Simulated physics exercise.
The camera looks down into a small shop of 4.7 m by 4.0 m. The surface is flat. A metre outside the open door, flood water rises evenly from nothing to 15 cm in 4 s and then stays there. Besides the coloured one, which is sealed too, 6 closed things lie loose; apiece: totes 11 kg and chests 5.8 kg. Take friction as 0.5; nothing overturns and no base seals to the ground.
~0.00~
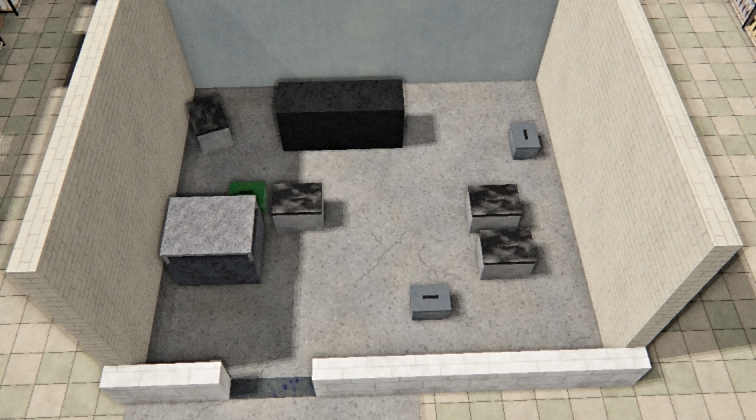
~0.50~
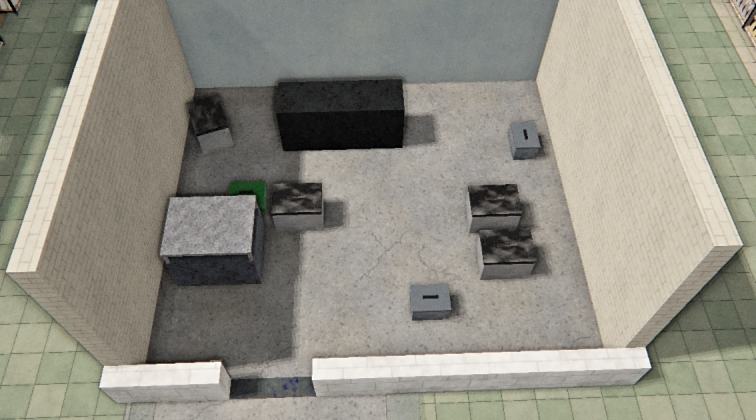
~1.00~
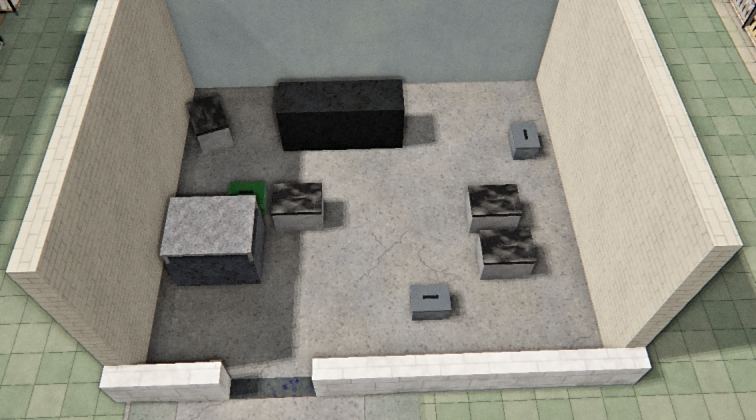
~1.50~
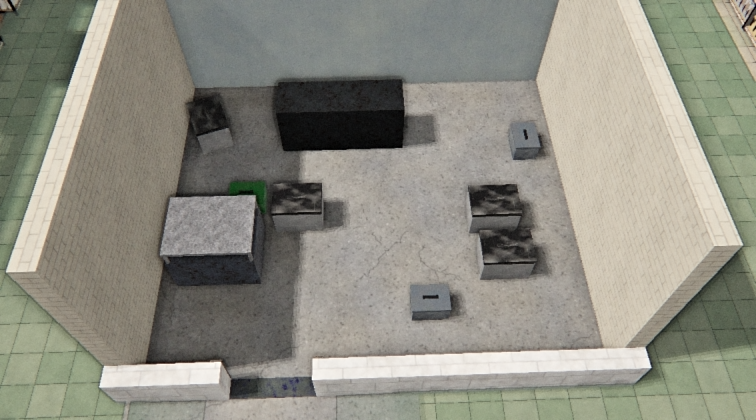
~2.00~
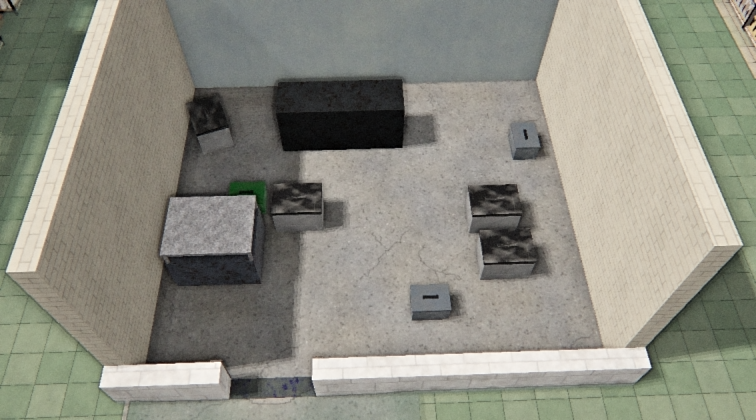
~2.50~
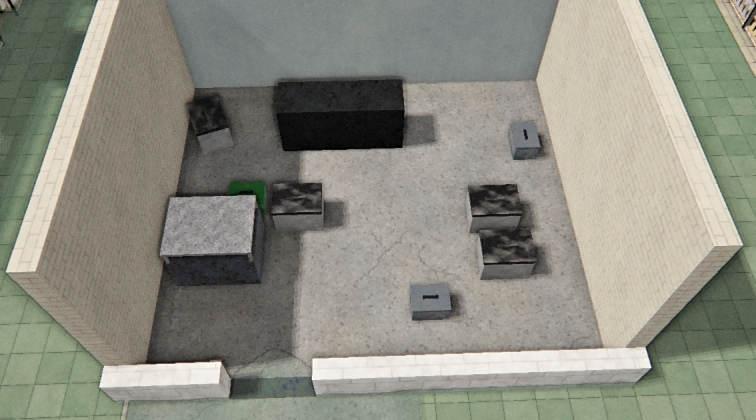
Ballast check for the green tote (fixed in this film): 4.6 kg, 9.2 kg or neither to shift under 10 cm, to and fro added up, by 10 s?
Verdict: The lower weight is enough.
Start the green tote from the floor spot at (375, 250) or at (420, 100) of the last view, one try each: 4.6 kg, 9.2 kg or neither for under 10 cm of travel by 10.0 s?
In that order: It takes the larger; either load holds.
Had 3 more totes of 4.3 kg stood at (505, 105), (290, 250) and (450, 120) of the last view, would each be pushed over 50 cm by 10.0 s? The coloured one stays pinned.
In that order: Short of it, more, short of it.
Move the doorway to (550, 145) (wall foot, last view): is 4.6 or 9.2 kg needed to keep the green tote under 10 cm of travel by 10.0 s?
In that case the smaller load will do.
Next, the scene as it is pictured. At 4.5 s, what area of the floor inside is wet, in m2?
Some 3.5 m2.
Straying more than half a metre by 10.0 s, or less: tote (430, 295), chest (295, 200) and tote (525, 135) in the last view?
In that order: Under, more, less.
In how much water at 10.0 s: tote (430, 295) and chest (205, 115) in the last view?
About 1 and 4 cm.
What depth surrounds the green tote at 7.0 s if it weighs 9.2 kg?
About 1 cm.
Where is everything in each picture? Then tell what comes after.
The green tote at (247, 192) rests on the ground; water covers 0.0 m2; 0 of 7 have shifted, in the first frame.
The green tote at (247, 192) rests on the ground; 0.0 m2 under water; 0 of 7 have shifted, in the second frame.
The green tote at (247, 192) rests on the ground; water covers 0.0 m2; 0 of 7 have shifted, in the third frame.
The green tote at (247, 192), on the bottom; water covers 0.0 m2; 0 of 7 have shifted, in the fourth frame.
The green tote at (247, 192) rests on the ground; 0.0 m2 under water; 0 of 7 have shifted, in the fifth frame.
The green tote at (247, 192), on the bottom; water covers 0.1 m2; 0 of 7 have shifted, in the sixth frame.
After 3.5 s the green tote would be 0 cm from its start with 4.6 kg and 0 cm from its start with 9.2 kg; 0 cm of water round it then.
After 4.5 s the green tote would be 0 cm from its start with 4.6 kg and 0 cm from its start with 9.2 kg; 1 cm of water round it then.
After 7.0 s the green tote would be 0 cm from its start with 4.6 kg and 0 cm from its start with 9.2 kg; 1 cm of water round it then.
After 10.0 s the green tote would be 0 cm from its start with 4.6 kg and 0 cm from its start with 9.2 kg; 3 cm of water round it then.
